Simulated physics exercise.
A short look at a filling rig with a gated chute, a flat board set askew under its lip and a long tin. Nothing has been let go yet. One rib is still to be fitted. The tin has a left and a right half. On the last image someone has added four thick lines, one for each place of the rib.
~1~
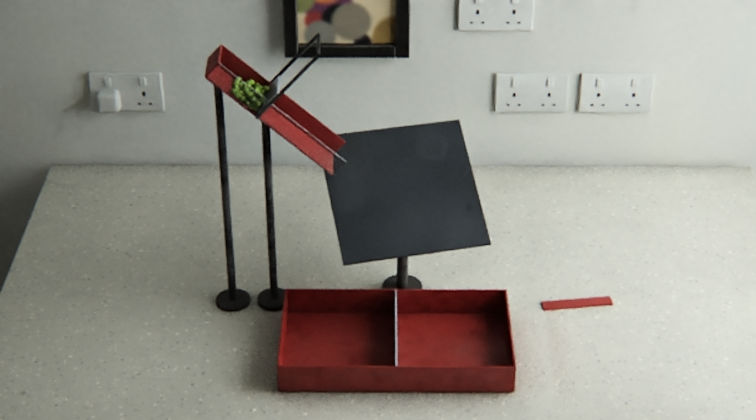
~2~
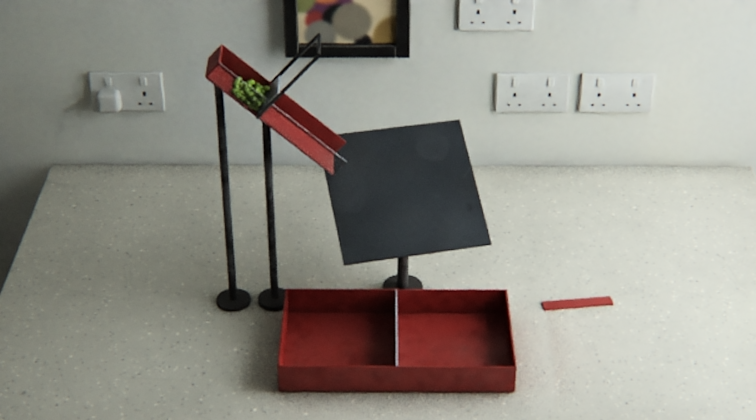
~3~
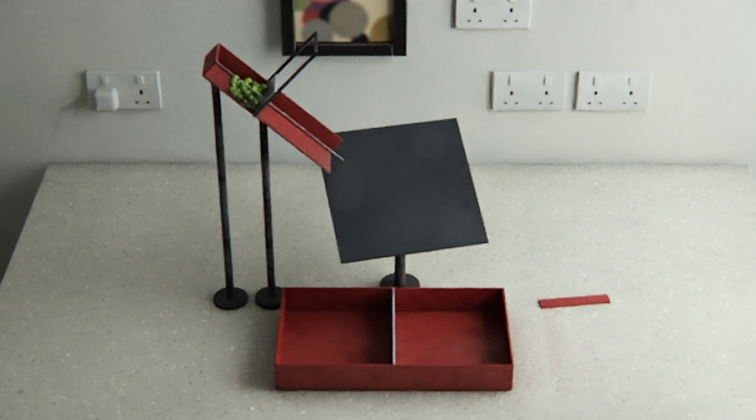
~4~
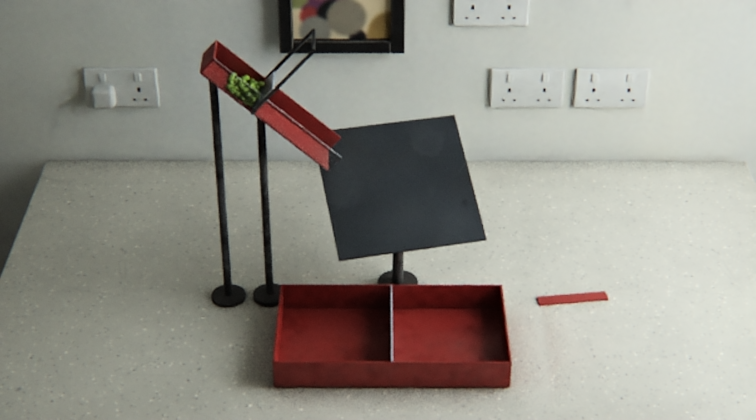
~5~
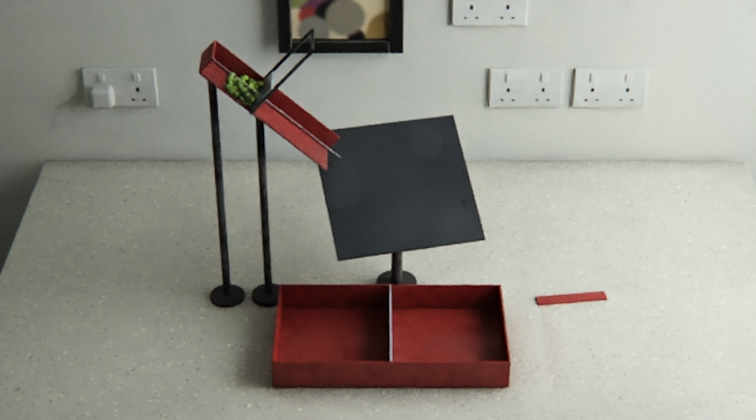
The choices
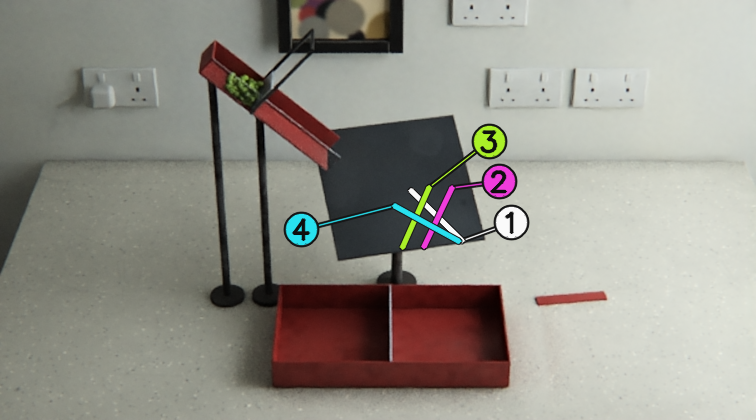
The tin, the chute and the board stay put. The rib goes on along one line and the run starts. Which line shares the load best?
3 is best.
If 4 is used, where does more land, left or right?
The right half.
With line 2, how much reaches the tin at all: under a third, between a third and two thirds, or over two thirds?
Line 2 gives over two thirds.
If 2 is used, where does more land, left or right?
More lands on the right.
On the marked copy, line 1 from (411, 190) to (462, 240); line 2 from (452, 187) to (424, 246); line 3 from (429, 187) to (402, 247); line 4 from (394, 205) to (458, 241).
Choosing 1, of what is caught, a stray few in the left half, nearly all in the right.
Choosing 2, of what is caught, a stray few in the left half, nearly all in the right.
Choosing 3, of what is caught, about two thirds in the left half, about a third in the right.
Choosing 4, of what is caught, a small part in the left half, nearly all in the right.
